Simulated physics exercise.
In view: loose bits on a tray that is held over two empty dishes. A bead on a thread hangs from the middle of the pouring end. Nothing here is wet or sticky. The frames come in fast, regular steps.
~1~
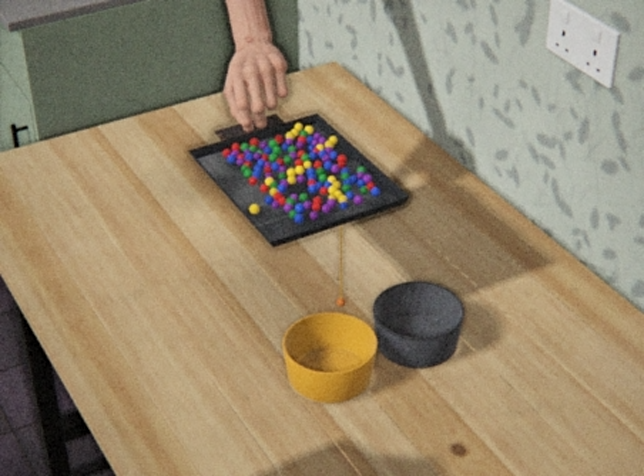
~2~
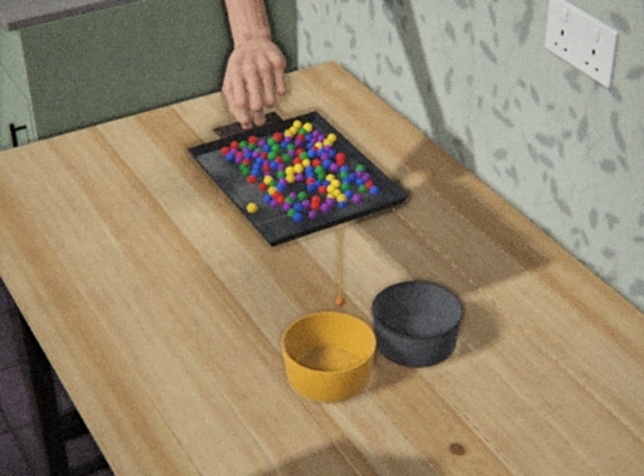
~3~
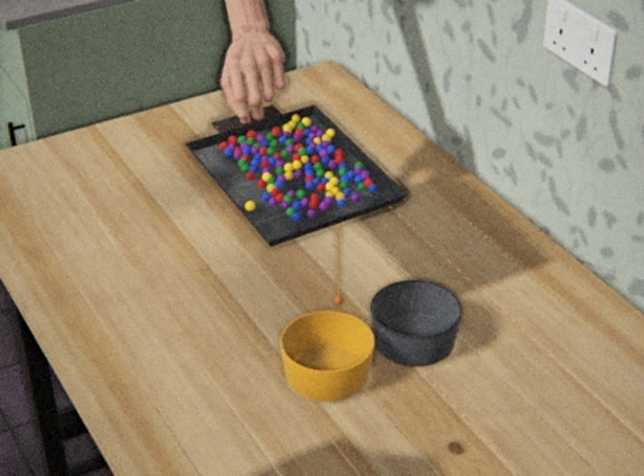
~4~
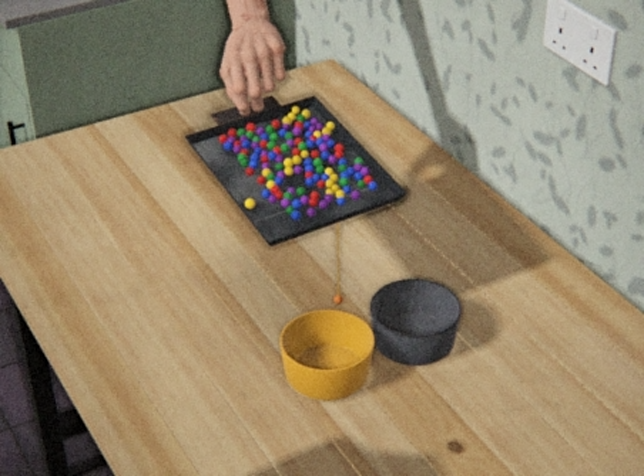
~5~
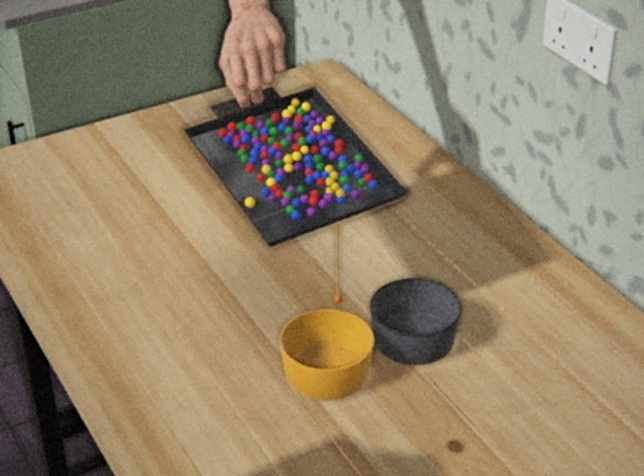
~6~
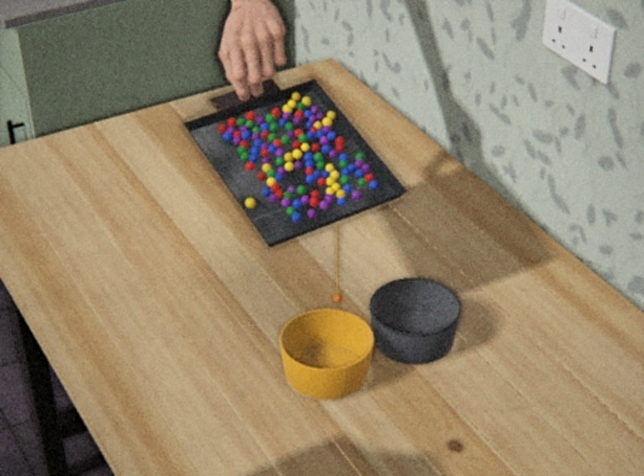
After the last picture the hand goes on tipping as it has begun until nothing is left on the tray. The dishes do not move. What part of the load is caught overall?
In the dishes lies the larger part of it.
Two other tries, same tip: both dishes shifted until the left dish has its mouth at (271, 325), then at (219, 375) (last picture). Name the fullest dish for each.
One: The dish on the left. Two: The dish on the right.
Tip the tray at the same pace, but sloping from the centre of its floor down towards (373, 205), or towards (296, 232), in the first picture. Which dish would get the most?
The first try: The right-hand dish. The second: Left.
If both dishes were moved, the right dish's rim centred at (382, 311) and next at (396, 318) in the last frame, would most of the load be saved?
At the first place more than half, at the second above a half.
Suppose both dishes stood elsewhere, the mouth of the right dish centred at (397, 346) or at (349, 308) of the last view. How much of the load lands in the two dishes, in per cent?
Roughly 10 per cent, and 70 per cent.
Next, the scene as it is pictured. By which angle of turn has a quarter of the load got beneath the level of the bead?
Roughly 50°.
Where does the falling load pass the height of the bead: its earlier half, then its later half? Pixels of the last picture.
First near (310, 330), later near (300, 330).
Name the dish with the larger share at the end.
The winner is the dish on the left.
Just after the last frame, tray tipped steeply; roughly half on the tray; roughly a quarter in the left dish; about a tenth outside both; roughly a quarter in the air.
A moment on, tray tipped right over; roughly two thirds in the left dish; just a few in the right dish; roughly a quarter outside both; just a few in the air.
Further on, tray tipped past a quarter turn; roughly two thirds in the left dish; just a few in the right dish; roughly a quarter outside both.
When it is over, tray tipped past a quarter turn; roughly two thirds in the left dish; just a few in the right dish; roughly a quarter outside both.
